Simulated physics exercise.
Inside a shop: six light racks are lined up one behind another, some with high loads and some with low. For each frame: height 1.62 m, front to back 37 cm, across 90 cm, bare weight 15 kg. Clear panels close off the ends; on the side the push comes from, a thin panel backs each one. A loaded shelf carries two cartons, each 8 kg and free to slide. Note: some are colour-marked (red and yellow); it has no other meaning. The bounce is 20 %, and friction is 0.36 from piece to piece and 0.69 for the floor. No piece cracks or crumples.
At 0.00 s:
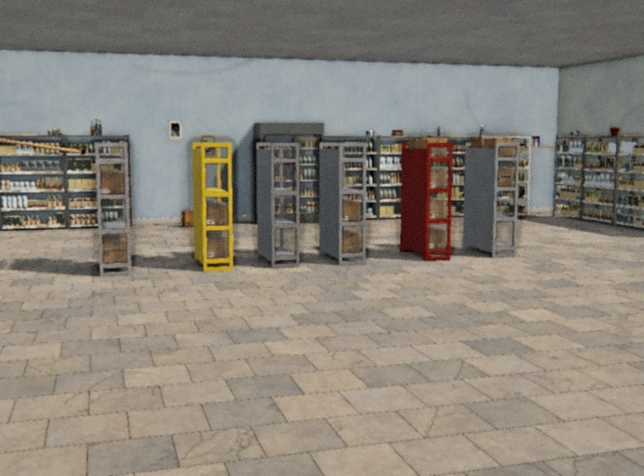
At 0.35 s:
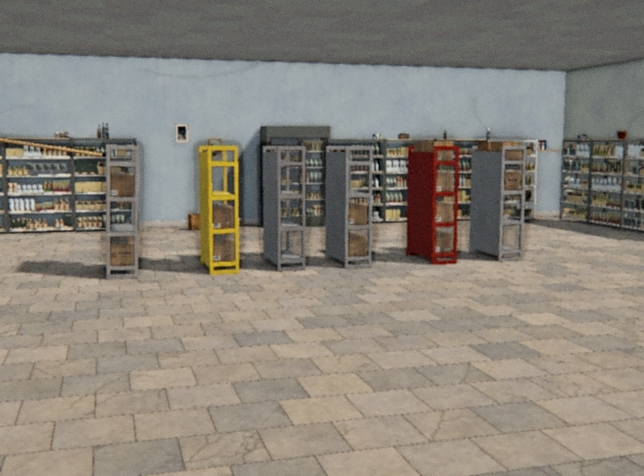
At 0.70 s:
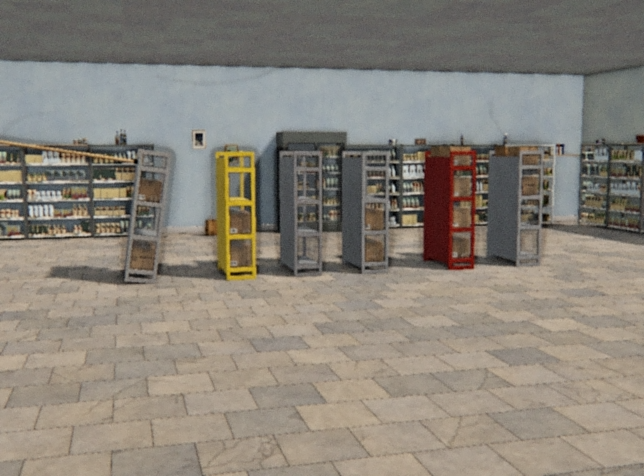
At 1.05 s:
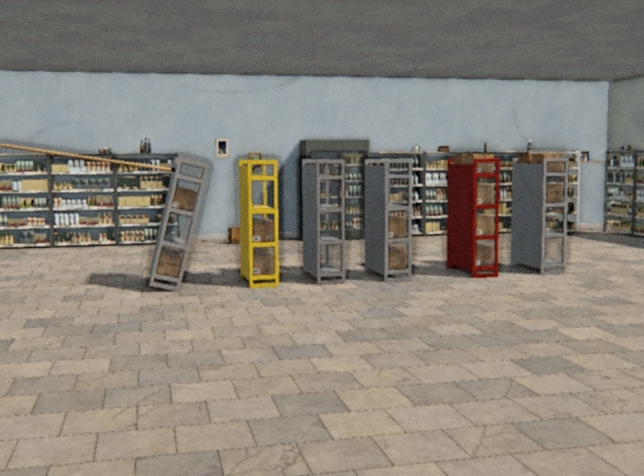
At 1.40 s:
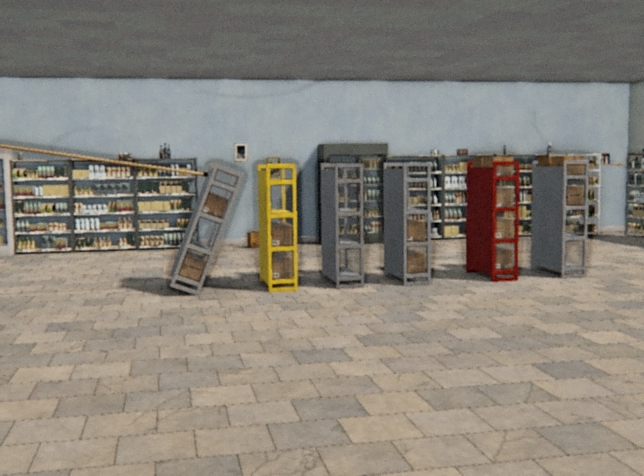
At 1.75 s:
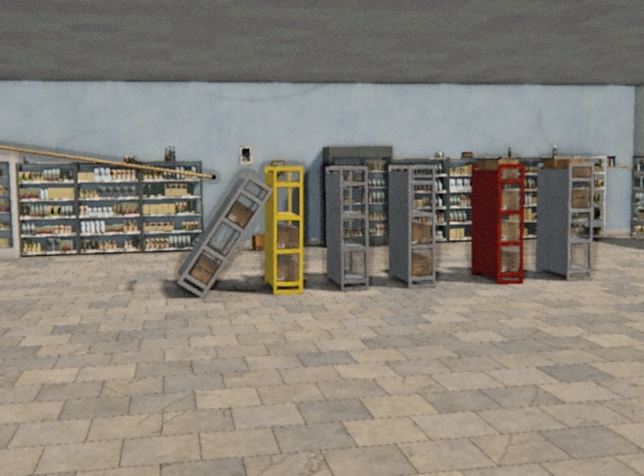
In a shop with stocked shelves along the back wall, a long pole pushed the leftmost grey rack, tilting it steadily rightward until its top leaned close against the yellow rack beside it.
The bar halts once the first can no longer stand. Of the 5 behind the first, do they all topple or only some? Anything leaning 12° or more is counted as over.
Only some topple.
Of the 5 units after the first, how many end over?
I count 3 of them.
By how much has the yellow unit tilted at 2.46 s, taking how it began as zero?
Close to 25° of tilt compared with the start.
By 1.96 s, 2 cartons spilt or dropped; none of the 5 other units over, 1 disturbed; yellow unit tilted 5°.
By 2.46 s, 2 cartons spilt or dropped; 1 of the 5 other units over; yellow unit tilted 24°.
By 3.16 s, 4 cartons spilt or dropped; 3 of the 5 other units over; yellow unit tilted 47°.
By 3.74 s, 6 cartons spilt or dropped; 3 of the 5 other units over; yellow unit tilted 57°; red unit tilted 3°.
When it is over (4.4 s), 6 cartons spilt or dropped; 3 of the 5 other units over; yellow unit tilted 57°; red unit moved 31 mm. Two left standing. In pixels of the last frame, middles, yellow unit near (337, 242), red unit near (501, 222).
